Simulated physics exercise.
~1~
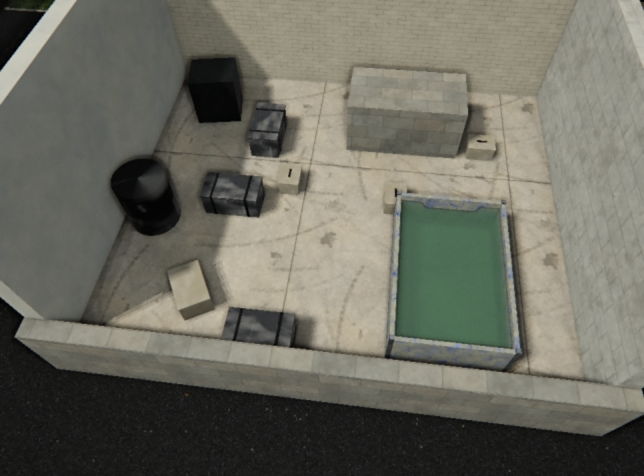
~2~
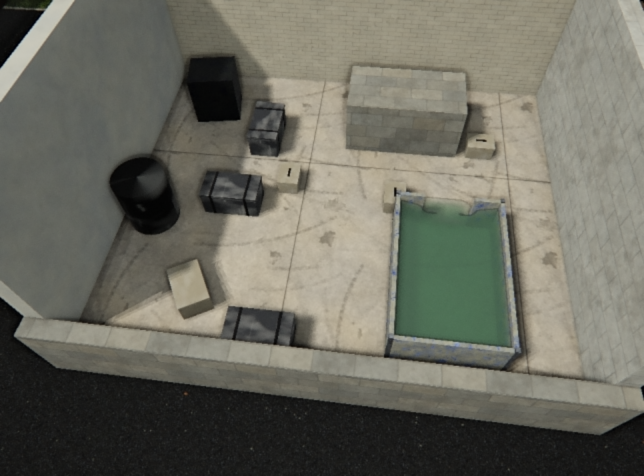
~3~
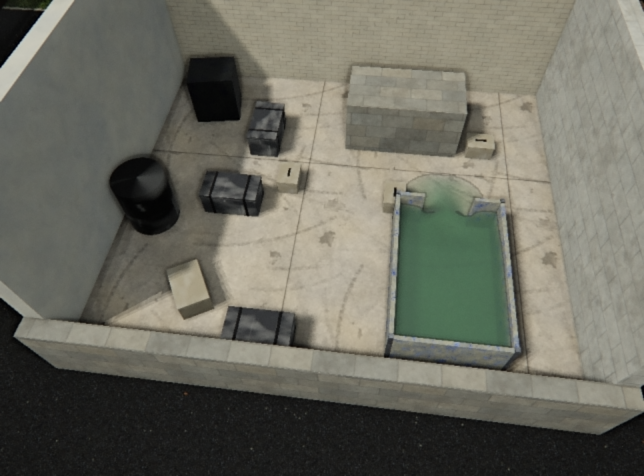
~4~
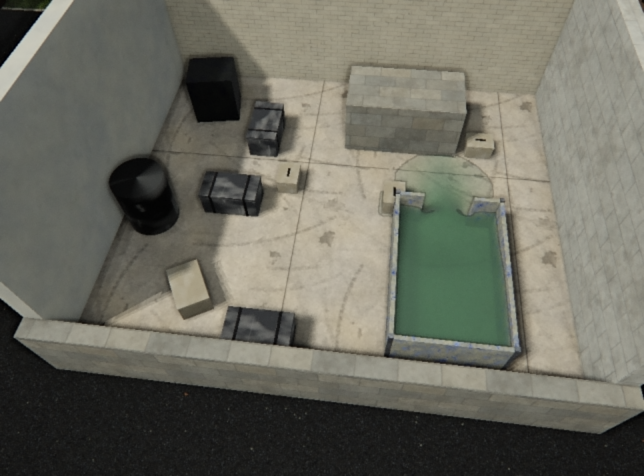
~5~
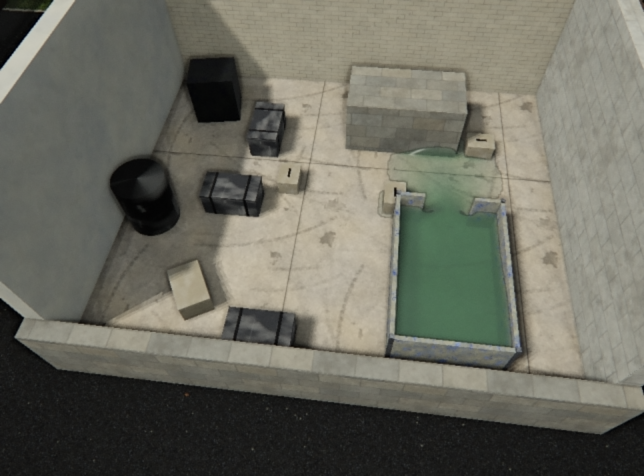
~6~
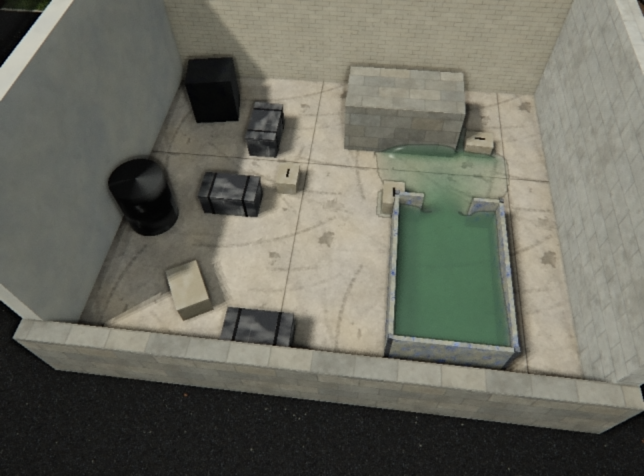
Green water slips through a gap in the far wall of its rectangular tank and spreads in a thin fan across the pale floor toward a large grey block, while the surrounding boxes and dark barrel stay still.
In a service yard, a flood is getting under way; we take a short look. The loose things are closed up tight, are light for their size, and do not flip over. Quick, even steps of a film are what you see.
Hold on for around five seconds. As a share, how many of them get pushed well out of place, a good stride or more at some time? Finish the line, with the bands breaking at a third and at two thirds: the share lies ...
The share lies below a third.
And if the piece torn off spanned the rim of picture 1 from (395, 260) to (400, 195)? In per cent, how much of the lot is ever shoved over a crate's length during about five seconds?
I'd put it at about 40 percent.
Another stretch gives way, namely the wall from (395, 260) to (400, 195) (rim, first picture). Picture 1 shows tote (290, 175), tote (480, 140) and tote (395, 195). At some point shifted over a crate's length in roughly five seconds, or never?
First beyond that mark, then under that mark, then under that mark.
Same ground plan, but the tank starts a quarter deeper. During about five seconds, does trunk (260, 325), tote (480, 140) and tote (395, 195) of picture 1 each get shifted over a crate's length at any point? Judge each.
Object 1: Stayed below the mark. Object 2: Passed the mark. Object 3: Stayed below the mark.
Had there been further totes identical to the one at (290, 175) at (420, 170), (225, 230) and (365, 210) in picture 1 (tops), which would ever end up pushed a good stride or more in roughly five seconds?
Each in turn: Pushed clear, stays in place, stays in place.
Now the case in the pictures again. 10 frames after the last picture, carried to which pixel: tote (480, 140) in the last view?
The top ends up somewhere near (494, 90).
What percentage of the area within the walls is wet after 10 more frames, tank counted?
I'd call it close to 35 per cent.
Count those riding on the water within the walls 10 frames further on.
Tally at that point: 0.
A moment on, 0 of 7 are well off their spots; 0 afloat.
Next, 1 of 7 are well off their spots; 0 afloat.
Later, 1 of 7 are well off their spots; 1 afloat.
In the end, 1 of 7 are well off their spots, and 1 have been at some point; 0 afloat.
